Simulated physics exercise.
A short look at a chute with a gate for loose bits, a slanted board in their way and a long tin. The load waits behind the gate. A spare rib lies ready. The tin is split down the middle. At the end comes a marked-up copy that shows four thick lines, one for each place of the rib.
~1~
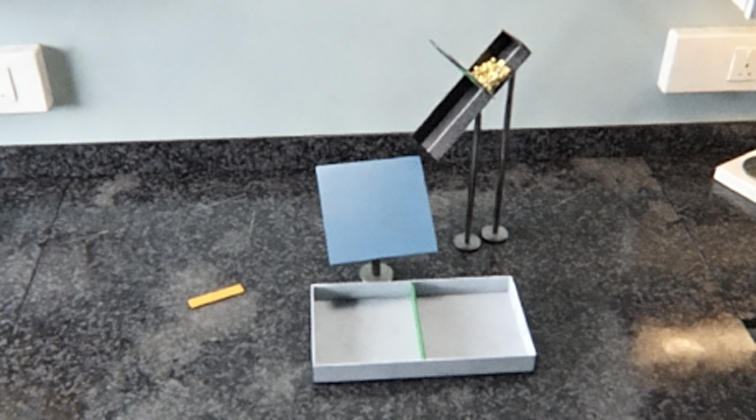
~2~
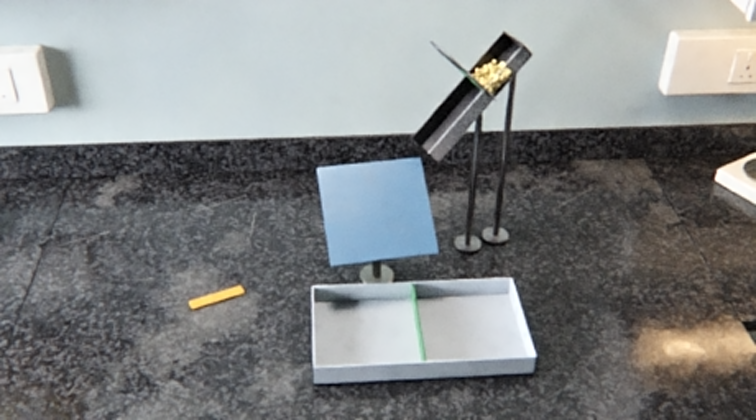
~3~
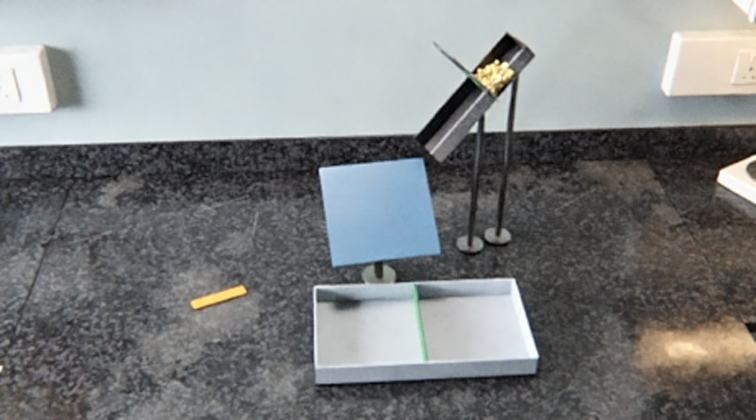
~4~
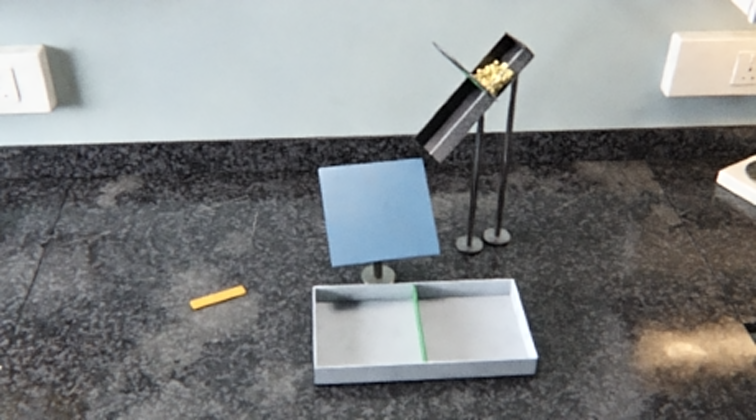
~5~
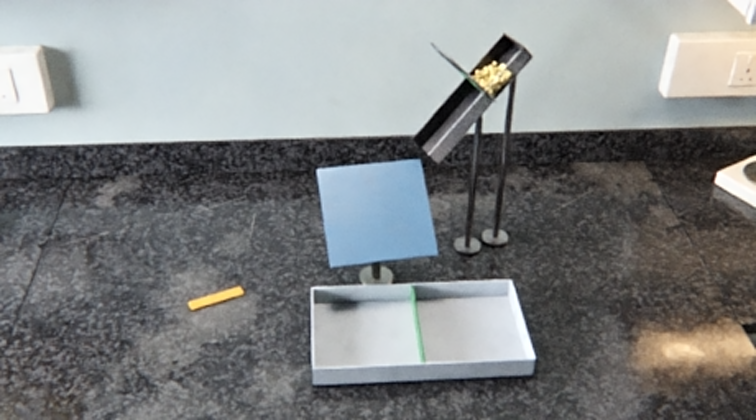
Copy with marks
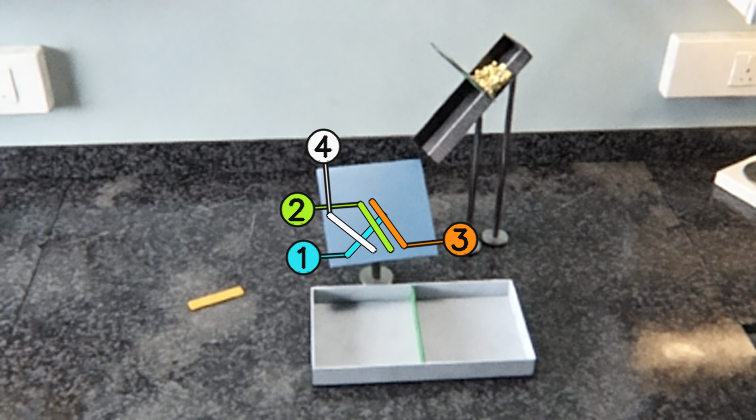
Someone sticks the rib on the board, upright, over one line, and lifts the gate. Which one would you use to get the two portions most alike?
2 beats the others.
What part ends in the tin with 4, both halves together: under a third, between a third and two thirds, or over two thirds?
Line 4 gives over two thirds.
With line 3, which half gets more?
Right.
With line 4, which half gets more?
The left half.
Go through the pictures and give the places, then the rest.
Load behind the gate at (488, 78), soya beans; lip of the chute at (429, 152), sloping fairly steeply, in the first frame.
Middle of the board at (377, 210), tilted fairly steeply; middle of its low edge at (386, 259); of its high edge at (369, 163), in the second frame.
Front corners of the tin at (316, 368) and (537, 357); front end of its middle wall at (428, 362); gate still shut at (474, 79), in the third frame.
Middle of the load at (491, 81); lip at (432, 155), in the fourth frame.
Middle of the load at (489, 82); lip at (430, 156), in the fifth frame.
On the marked copy, line 1 from (383, 215) to (347, 254); line 2 from (360, 204) to (390, 249); line 3 from (372, 201) to (404, 245); line 4 from (329, 215) to (373, 249).
Choosing 1, of what is caught, most in the left half, about a quarter in the right.
Choosing 2, of what is caught, about half in the left half, about half in the right.
Choosing 3, of what is caught, a small part in the left half, nearly all in the right.
Choosing 4, of what is caught, nearly all in the left half, a small part in the right.
